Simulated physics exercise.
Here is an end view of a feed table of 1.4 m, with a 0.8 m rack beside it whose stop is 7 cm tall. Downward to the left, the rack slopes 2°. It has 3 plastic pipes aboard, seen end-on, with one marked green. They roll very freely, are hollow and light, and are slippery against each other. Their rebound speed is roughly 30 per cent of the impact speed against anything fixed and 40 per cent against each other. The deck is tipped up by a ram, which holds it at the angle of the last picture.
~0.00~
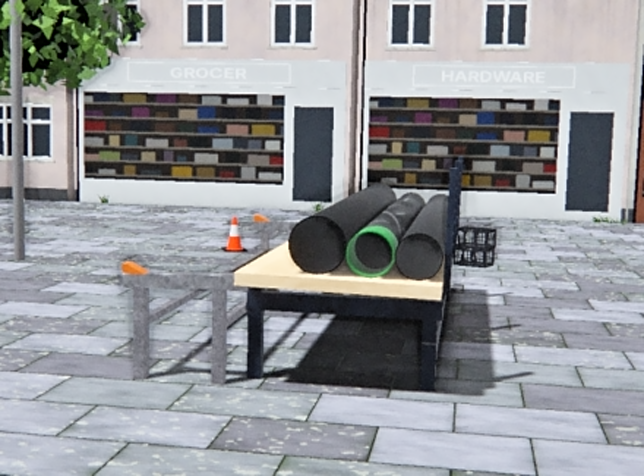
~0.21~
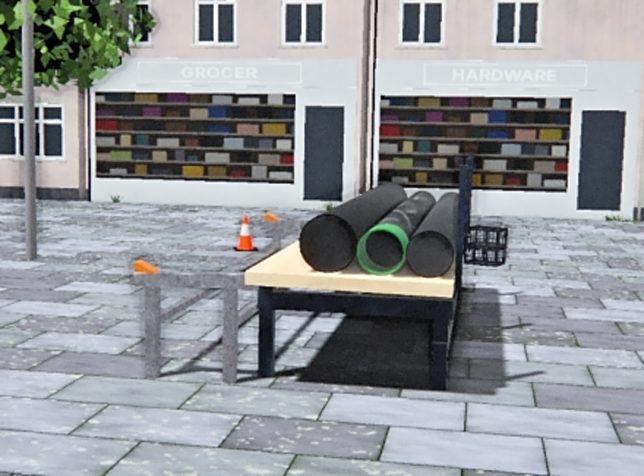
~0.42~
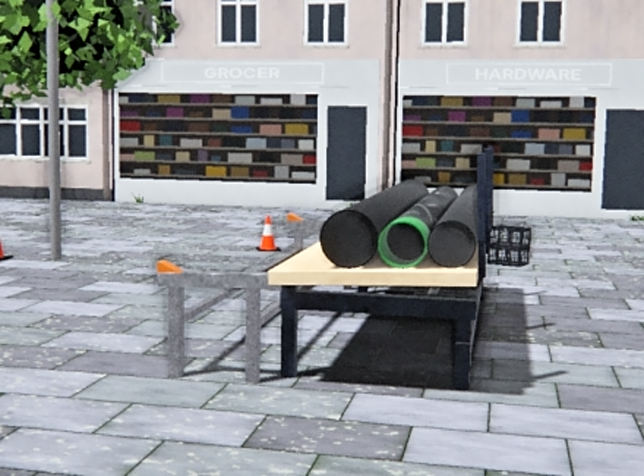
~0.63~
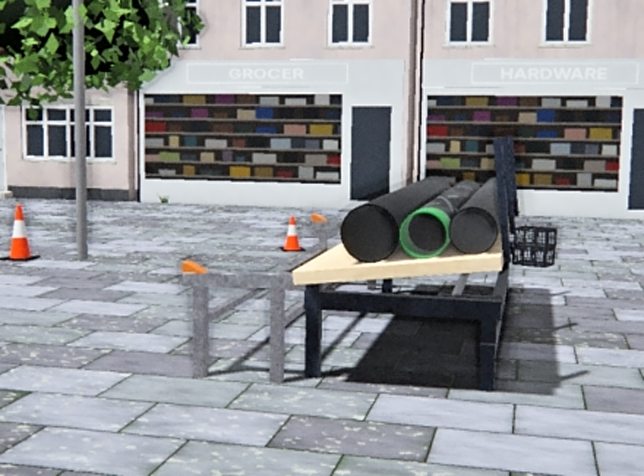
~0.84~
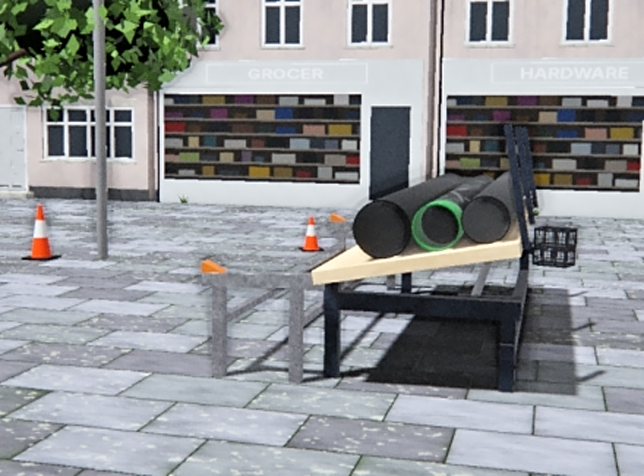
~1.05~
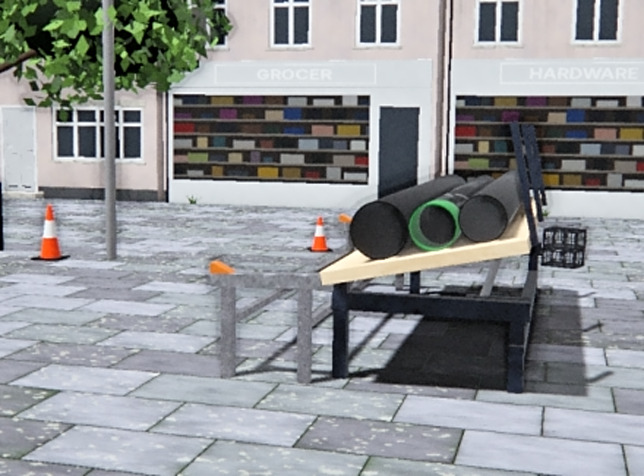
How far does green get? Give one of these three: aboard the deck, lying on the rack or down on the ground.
When everything stops, it is down on the ground.
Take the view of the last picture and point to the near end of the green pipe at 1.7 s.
That would be about (361, 240) in pixels.
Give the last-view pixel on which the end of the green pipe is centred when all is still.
(81, 344), roughly.
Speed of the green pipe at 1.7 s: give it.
1.0 m/s, roughly.
Then, 1.7 s in, green is on the deck, 30 cm from the hinge, rolling left; 0 lost over the end.
Then, 2.3 s in, green is on the rack, 40 cm from the rack's far end, rolling left; 0 lost over the end.
Then, 3.1 s in, green is over the stop and falling; 2 lost over the end.
In the end (10.9 s), green is beyond the stop, on the ground; 2 lost over the end.
